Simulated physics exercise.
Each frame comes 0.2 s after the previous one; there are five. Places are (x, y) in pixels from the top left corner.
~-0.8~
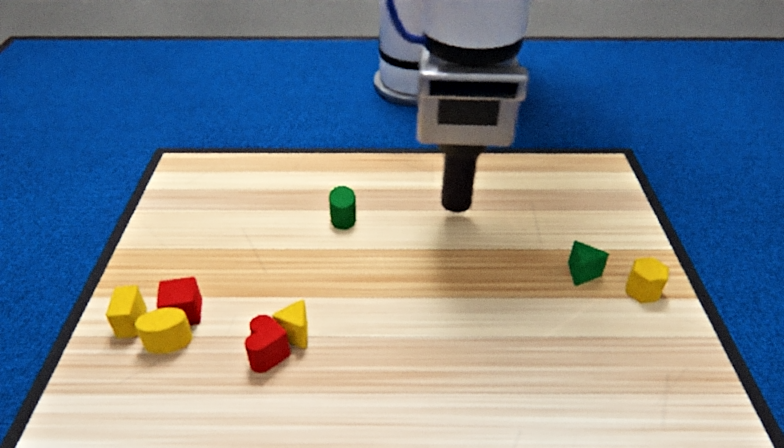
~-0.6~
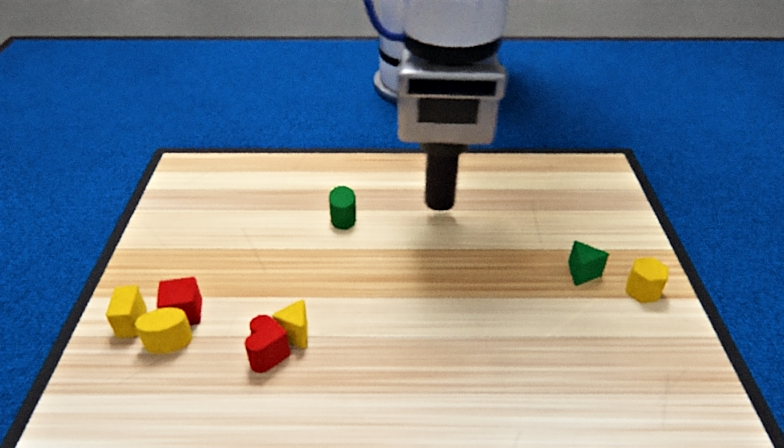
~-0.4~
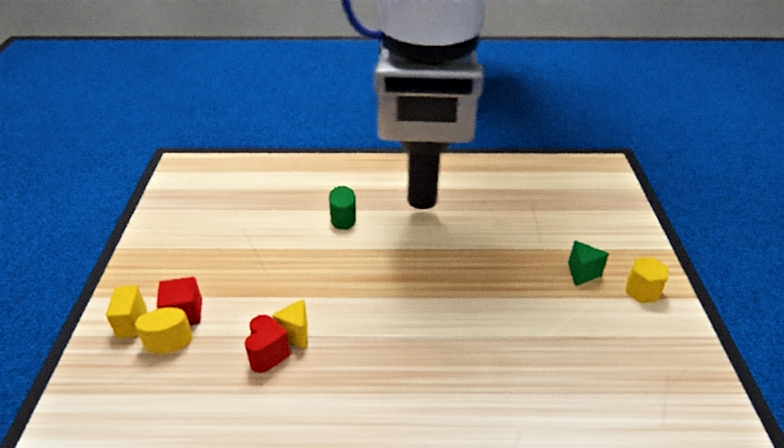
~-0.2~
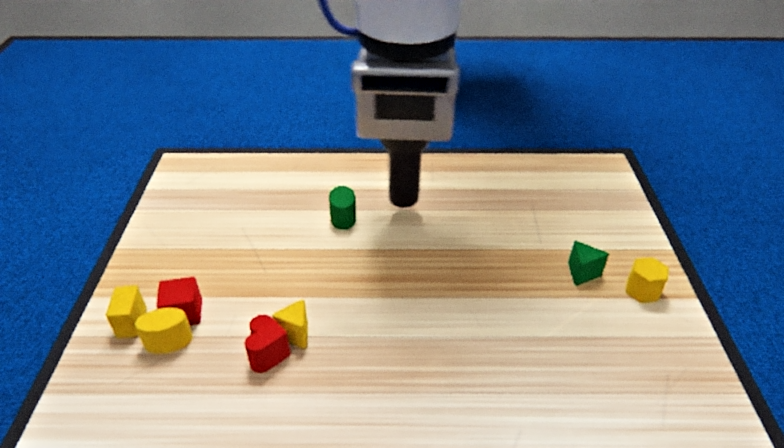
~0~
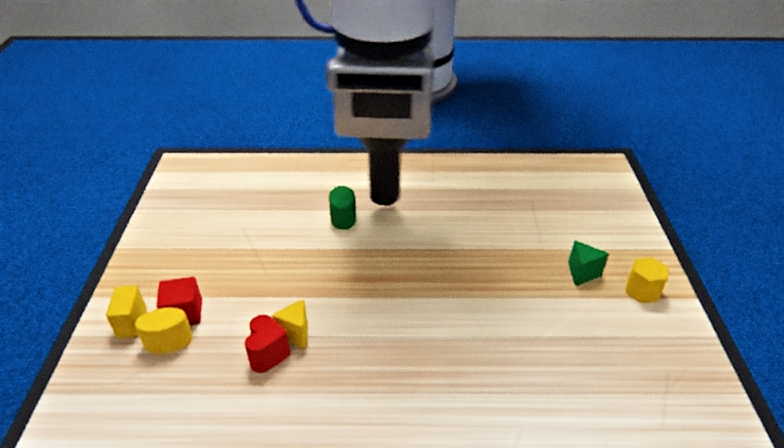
A robot arm's dark pusher moves steadily left above the wooden board, while the colored blocks stay still.
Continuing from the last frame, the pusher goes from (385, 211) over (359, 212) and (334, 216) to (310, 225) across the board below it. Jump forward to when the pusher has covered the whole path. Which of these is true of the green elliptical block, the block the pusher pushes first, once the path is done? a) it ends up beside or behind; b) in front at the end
b
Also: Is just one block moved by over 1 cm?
That would be a yes.
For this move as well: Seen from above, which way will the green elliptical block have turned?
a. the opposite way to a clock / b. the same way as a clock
My answer is option a.
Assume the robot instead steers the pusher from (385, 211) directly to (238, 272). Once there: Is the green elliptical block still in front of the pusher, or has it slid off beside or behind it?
Left aside or behind.
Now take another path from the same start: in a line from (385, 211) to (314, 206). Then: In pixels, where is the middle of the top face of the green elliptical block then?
The centre of its top will be at (309, 203).
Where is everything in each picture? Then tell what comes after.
The first picture shows pusher's lower end (456, 204); green elliptical block (342, 196).
The second picture shows pusher (440, 202); blocks still.
The third picture shows pusher (422, 200); blocks still.
The fourth picture shows pusher (404, 199); blocks still.
The fifth picture shows pusher (385, 197); green elliptical block (342, 196).
The first path, step by step. Halfway along, pusher (345, 198); green elliptical block (319, 201), turned 25° anticlockwise.
At the end, pusher (308, 210); green elliptical block (282, 215), turned 40° anticlockwise.
